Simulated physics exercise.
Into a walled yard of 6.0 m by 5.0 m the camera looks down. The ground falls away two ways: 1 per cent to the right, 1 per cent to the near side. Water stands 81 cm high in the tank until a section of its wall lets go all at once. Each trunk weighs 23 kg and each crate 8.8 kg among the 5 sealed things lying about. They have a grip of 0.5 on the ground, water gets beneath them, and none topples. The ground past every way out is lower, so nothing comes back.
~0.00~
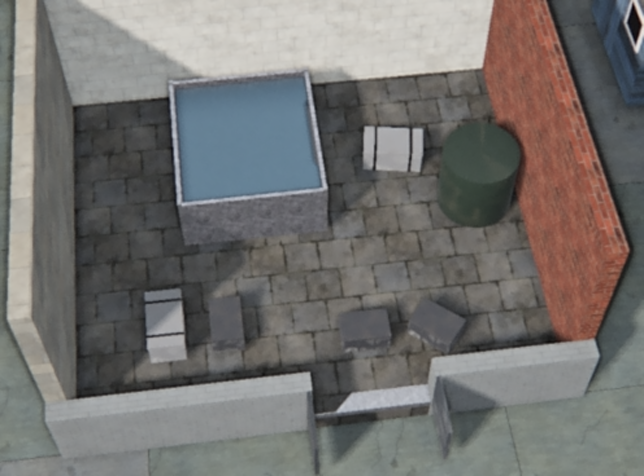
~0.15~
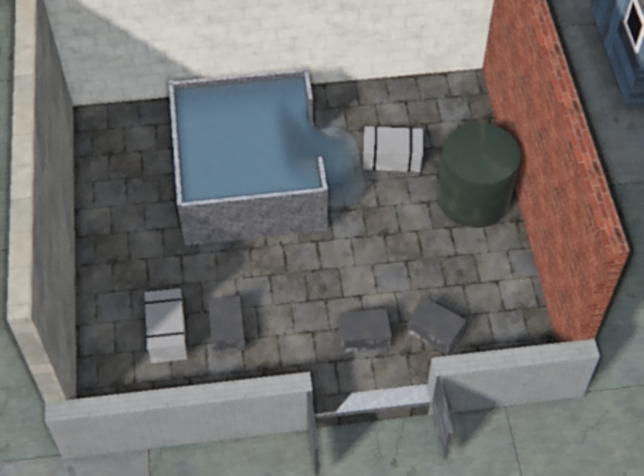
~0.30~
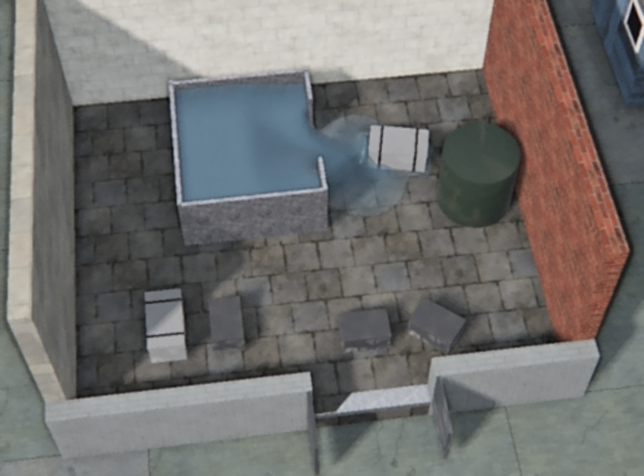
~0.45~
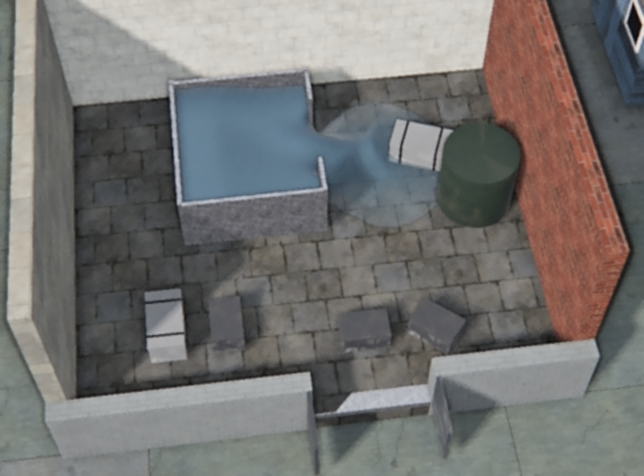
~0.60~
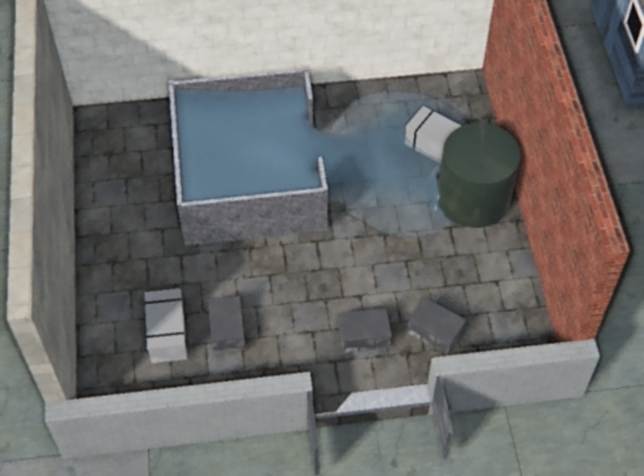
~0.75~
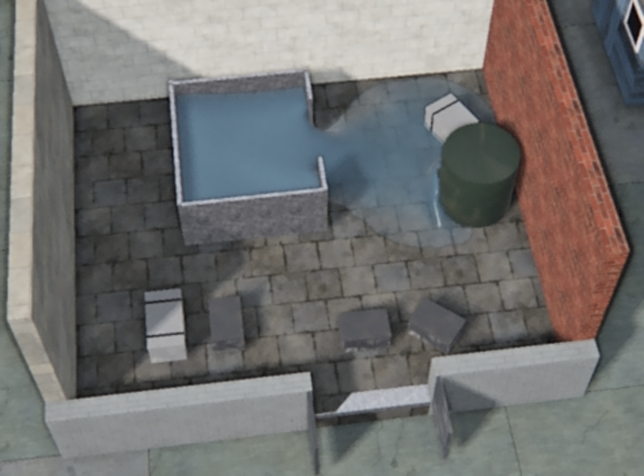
Water breaks out through a gap in the right side of a raised pool and spreads across the paved yard. It pushes a nearby white box with dark bands rightward against the green tank, then turns it and shifts it behind the tank, while the boxes near the front stay put.
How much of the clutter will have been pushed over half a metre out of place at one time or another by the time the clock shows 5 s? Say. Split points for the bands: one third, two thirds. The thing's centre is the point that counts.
Middle band.
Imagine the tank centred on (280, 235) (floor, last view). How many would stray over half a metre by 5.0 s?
Result: 5 of them.
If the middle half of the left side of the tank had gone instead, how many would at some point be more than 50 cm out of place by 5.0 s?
The answer then is 4.
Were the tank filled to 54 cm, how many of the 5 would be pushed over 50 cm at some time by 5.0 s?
You'd get 2 in that case.
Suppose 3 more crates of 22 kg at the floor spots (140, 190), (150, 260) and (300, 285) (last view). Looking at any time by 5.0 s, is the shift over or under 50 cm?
Within it, within it, within it.
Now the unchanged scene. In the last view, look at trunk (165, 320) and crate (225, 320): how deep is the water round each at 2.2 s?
About 0 and 0 cm.
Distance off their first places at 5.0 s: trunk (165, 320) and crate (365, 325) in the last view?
First: 0 cm. Second: 100 cm.
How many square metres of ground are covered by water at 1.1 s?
Flooded: Near 10.5 m2.
After 1.1 s 1 of 5 are over 50 cm from their spots; 1 afloat.
After 2.2 s 1 of 5 are over 50 cm from their spots; 1 afloat.
After 3.5 s 2 of 5 are over 50 cm from their spots; 1 afloat.
After 5.0 s 3 of 5 are over 50 cm from their spots, and 3 have been at some point; 1 afloat.
